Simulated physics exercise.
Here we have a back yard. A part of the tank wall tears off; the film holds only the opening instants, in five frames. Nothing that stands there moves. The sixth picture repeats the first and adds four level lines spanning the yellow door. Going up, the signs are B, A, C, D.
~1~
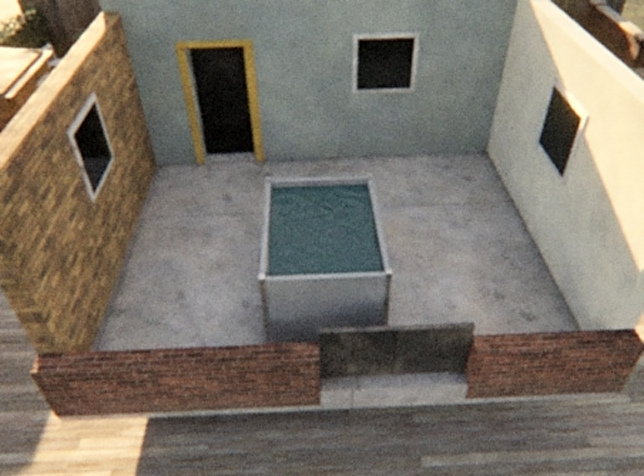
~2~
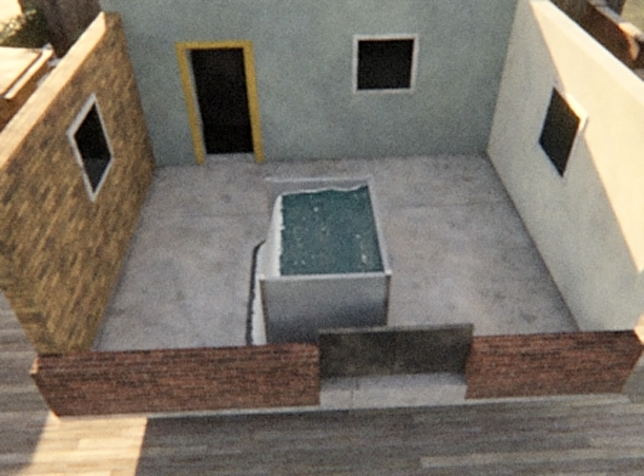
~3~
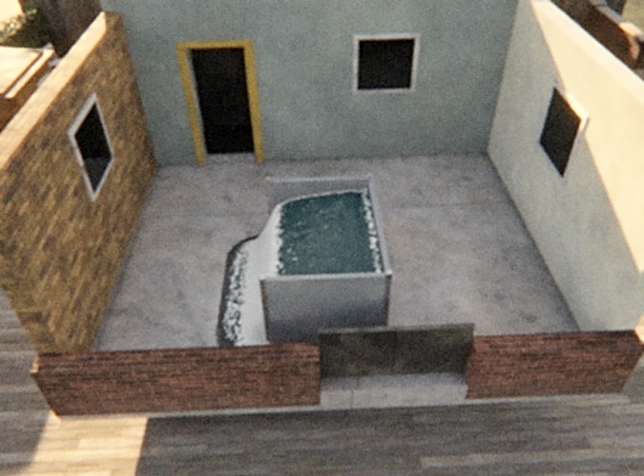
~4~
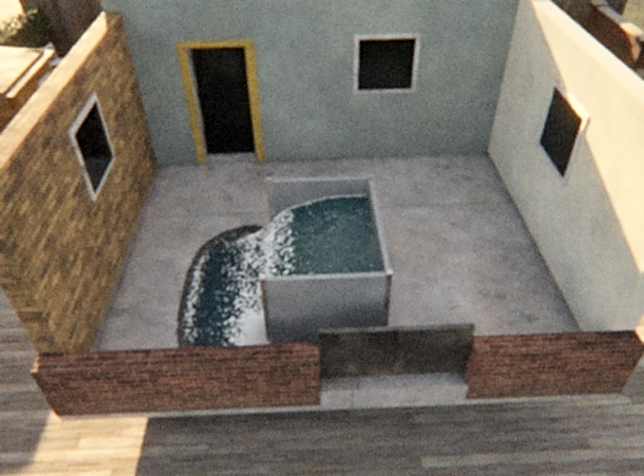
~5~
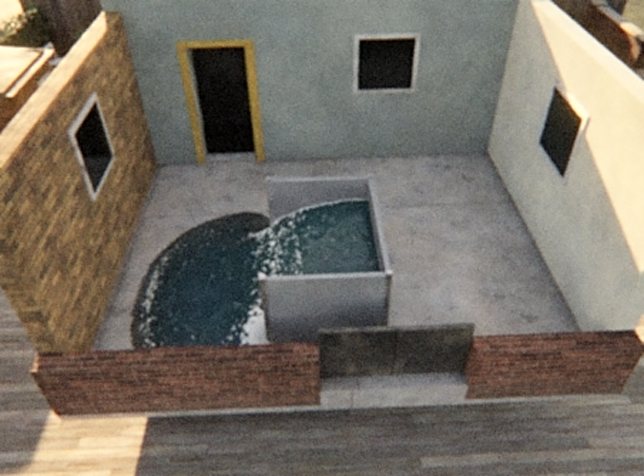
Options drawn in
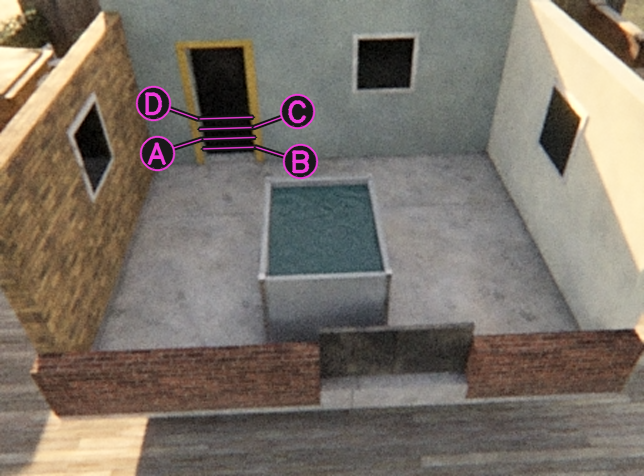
In a walled back yard, water pours from a tank's left side and spreads leftward.
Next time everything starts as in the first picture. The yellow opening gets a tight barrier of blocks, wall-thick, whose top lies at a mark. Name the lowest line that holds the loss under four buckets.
B is the one.
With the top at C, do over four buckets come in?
No, not at all.
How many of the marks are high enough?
All of the four.
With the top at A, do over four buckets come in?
No, not at all.
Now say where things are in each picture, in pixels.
Water in the tank at rest, its middle at (322, 227); foot of the yellow doorway at (231, 162); shut gate at (395, 335).
Water covers 2 % of the ground and shows as far out as (254, 315).
Water covers 5 % of the ground and shows as far out as (237, 251).
Water covers 11 % of the ground and shows as far out as (202, 257).
Water covers 18 % of the ground and shows as far out as (186, 237).
On the marked copy, A at (228, 138); B at (229, 148); C at (226, 128); D at (225, 118); from the bottom up B, A, C, D.
With A, nothing gets over.
With B, a splash gets over, under a bucket.
With C, nothing gets over.
With D, nothing gets over.
